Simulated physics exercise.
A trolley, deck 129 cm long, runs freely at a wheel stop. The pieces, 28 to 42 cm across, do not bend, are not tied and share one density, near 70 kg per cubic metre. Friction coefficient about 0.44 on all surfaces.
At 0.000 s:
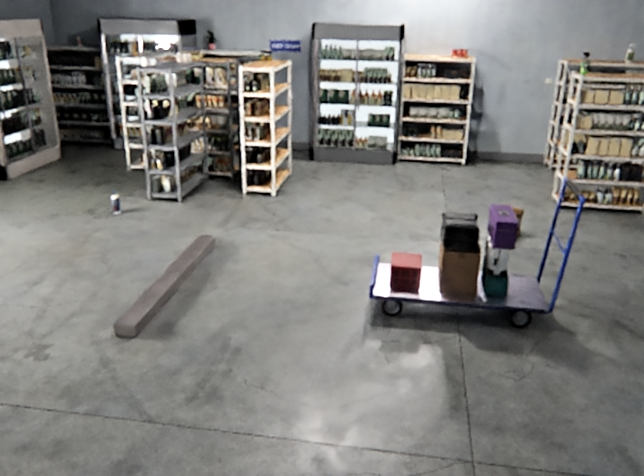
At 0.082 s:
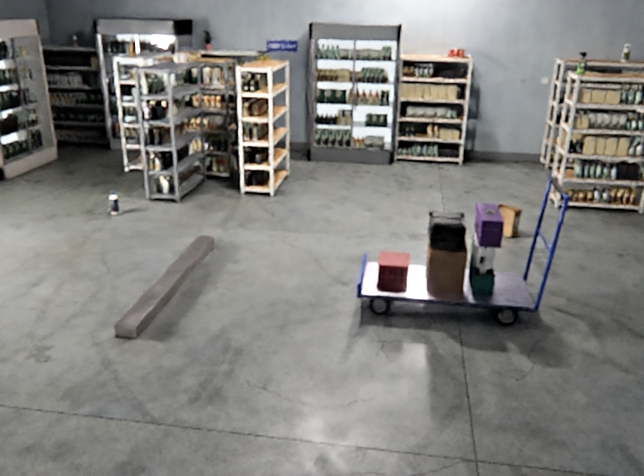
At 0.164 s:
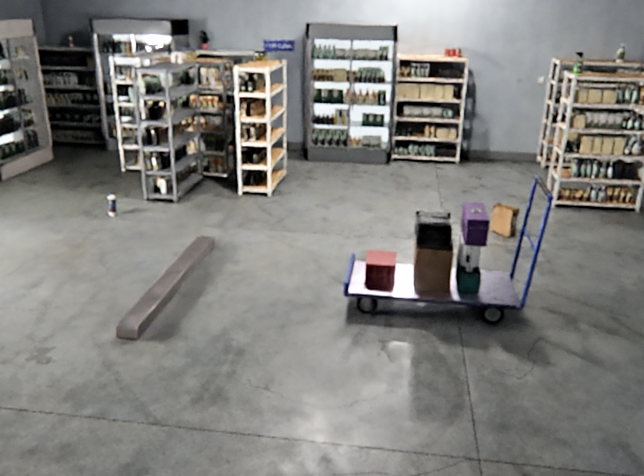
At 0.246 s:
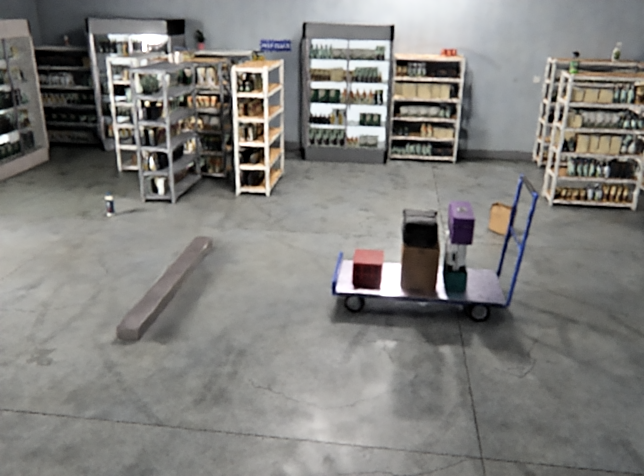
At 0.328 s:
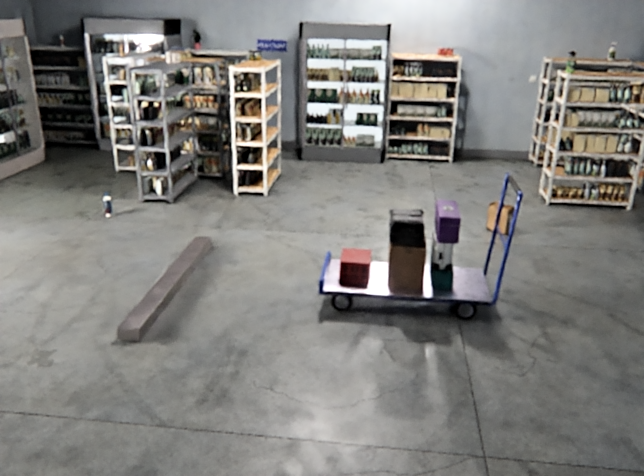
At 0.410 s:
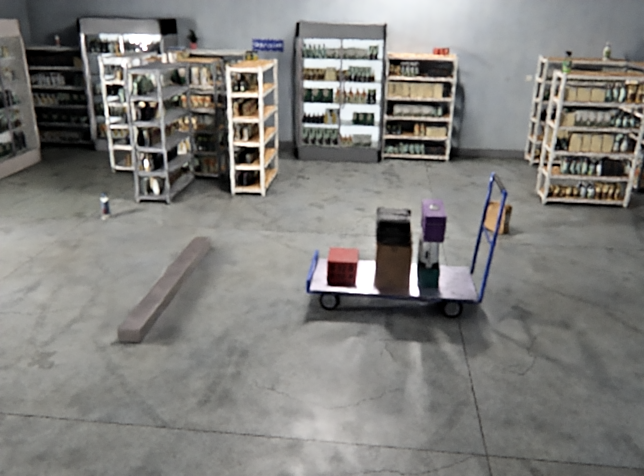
To begin with, a blue-framed platform cart carrying a red box, a black suitcase behind a brown box, and a purple box above a teal parcel stands right of a long beam on a grey floor. It then rolls steadily left toward the beam, its load staying in place, past shelves of bottles.
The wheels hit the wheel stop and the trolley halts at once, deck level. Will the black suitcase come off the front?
The black suitcase remains on the deck.
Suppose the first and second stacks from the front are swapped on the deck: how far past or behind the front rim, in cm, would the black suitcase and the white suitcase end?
In that case black 10 behind, white 60 behind.
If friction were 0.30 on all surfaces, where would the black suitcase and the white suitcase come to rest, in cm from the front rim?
In that case black 20 past, white 70 behind.
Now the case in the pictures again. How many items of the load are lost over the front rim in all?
0 of them.
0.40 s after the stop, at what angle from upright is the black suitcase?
Roughly 0° from upright.
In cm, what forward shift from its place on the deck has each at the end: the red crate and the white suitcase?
About: Red 10, white 15.
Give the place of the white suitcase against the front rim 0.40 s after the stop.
Some 75 cm behind it.
After 1.39 s the deck stops.
After 1.54 s the black suitcase is 50 cm behind the rim, tilted 0°, near (225, 217) in the last picture's view.
After 1.79 s the black suitcase is 37 cm behind the rim, tilted 5°, near (208, 216) in the last picture's view.
After 2.19 s the black suitcase is 23 cm behind the rim, tilted 85°, near (193, 231) in the last picture's view.
At rest, 2.6 s, nothing is past the rim; behind it, black suitcase, brown carton, red crate, teal parcel, white suitcase and purple toolbox.
